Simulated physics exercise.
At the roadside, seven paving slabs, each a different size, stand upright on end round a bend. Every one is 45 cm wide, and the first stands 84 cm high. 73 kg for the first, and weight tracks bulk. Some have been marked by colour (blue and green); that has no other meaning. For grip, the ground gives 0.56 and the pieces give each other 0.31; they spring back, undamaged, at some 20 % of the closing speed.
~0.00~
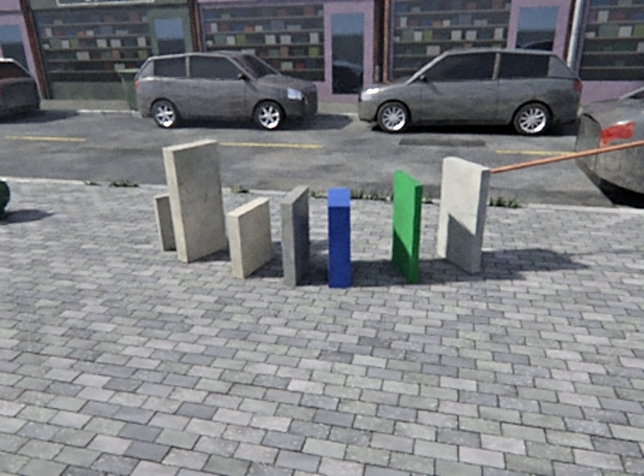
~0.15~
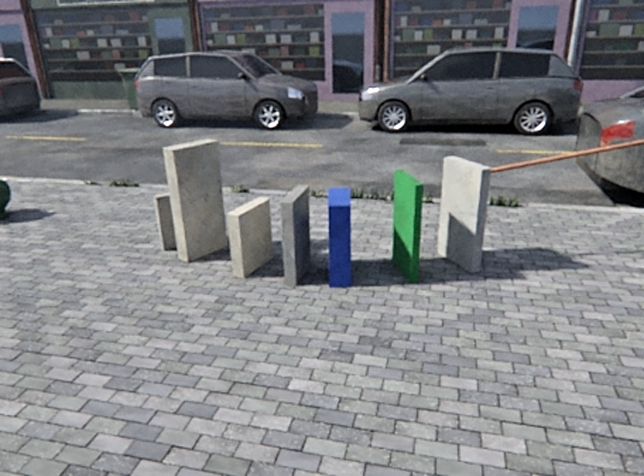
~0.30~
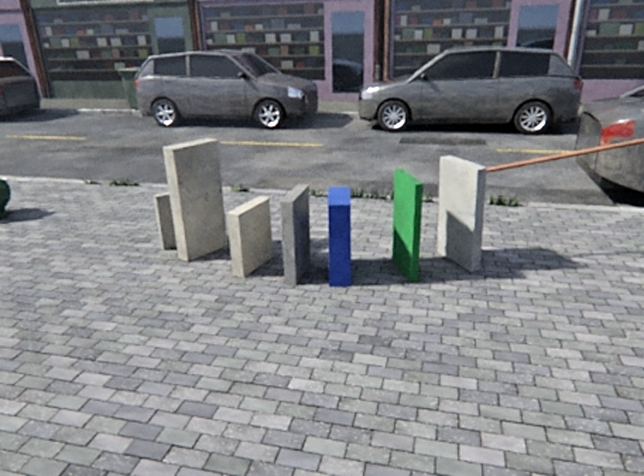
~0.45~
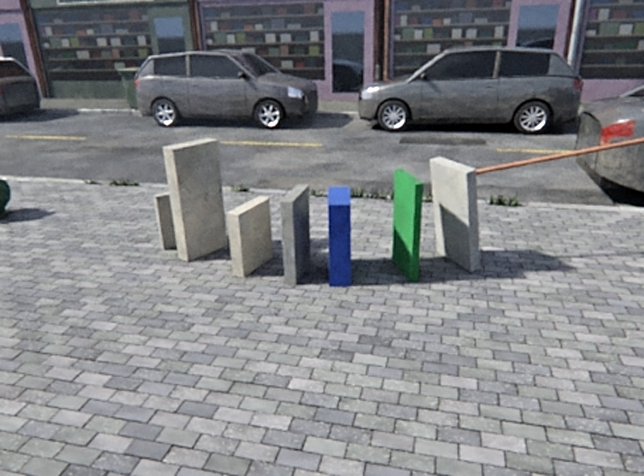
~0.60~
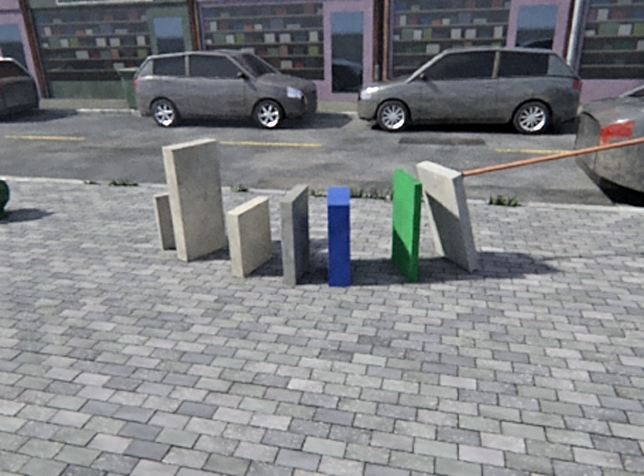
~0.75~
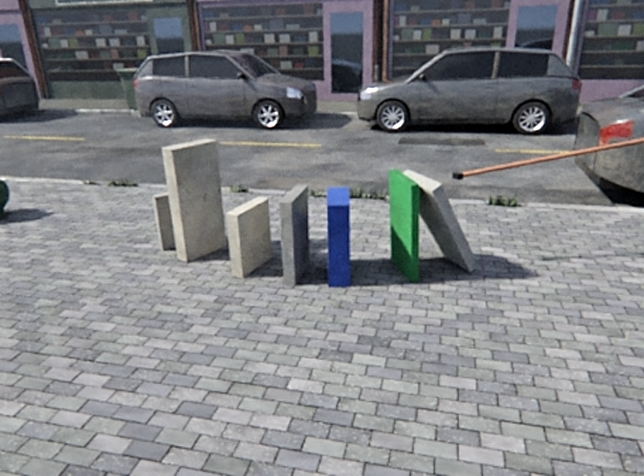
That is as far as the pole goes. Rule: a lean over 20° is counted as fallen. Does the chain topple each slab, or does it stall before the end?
Pretty sure none hold out.
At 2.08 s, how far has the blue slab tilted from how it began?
70°.
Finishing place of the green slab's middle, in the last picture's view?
Around (358, 260).
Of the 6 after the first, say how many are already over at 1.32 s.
Count at that time: 2.
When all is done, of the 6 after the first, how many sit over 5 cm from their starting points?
My count gives 6.
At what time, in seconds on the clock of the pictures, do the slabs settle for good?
I'd say around 3.5 seconds.
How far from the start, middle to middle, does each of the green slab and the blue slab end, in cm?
Distances: Green 50, blue 40 (cm).
After 1.32 s, 2 of the 6 other slabs over; green slab 52° from how it stood; blue slab 30° from how it stood.
After 2.08 s, 5 of the 6 other slabs over; blue slab 72° from how it stood; green slab 71° from how it stood.
In the end (3.5 s), 6 of the 6 other slabs over; blue slab 72° from how it stood; green slab 71° from how it stood. Not one is left standing. From the last view, middles, blue slab near (290, 254), green slab near (358, 260).
